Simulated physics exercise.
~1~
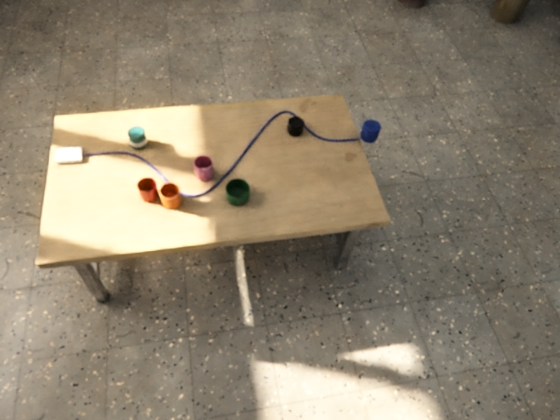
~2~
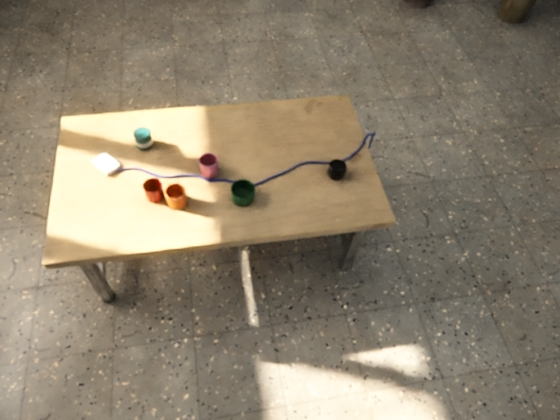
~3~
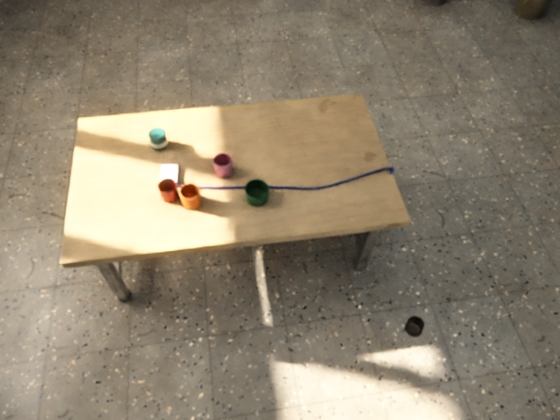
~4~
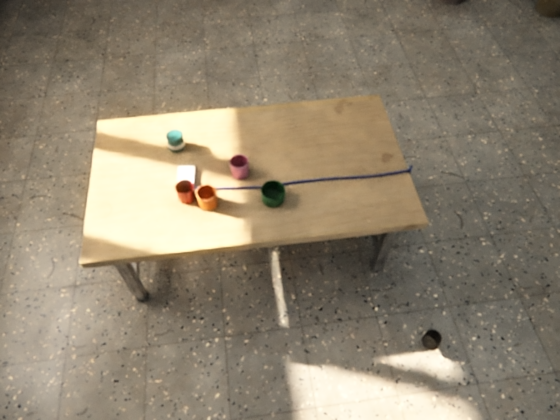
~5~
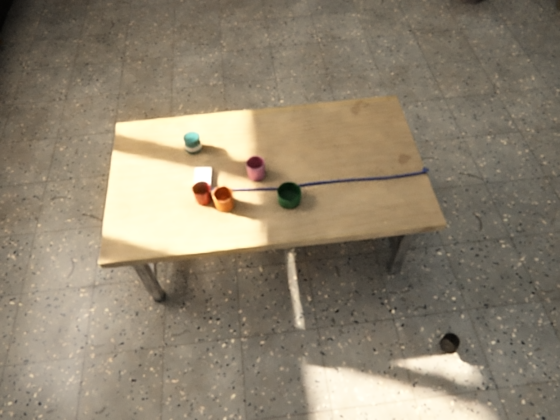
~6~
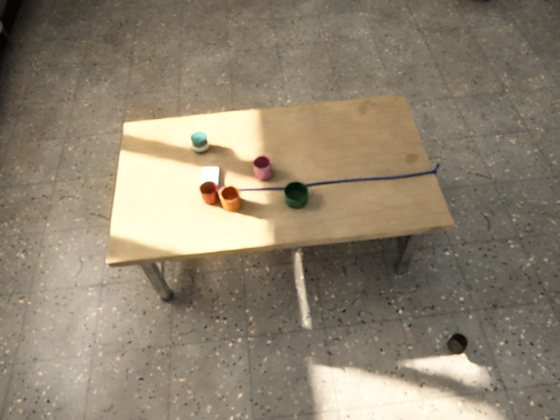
A blue cable snakes across a pale wooden table, seen from above on a speckled tile floor, linking a small white box at the left to a blue cup-shaped object at the right edge. Teal, red, orange, pink and green cups stand between them, with a black one near the right. The blue object drops from view beyond the edge, and the cable straightens, drawing the white box right and sweeping the black cup toward the edge. The black cup falls to the floor. The white box stops behind the red and orange cups, the cable taut, the other cups unmoved.
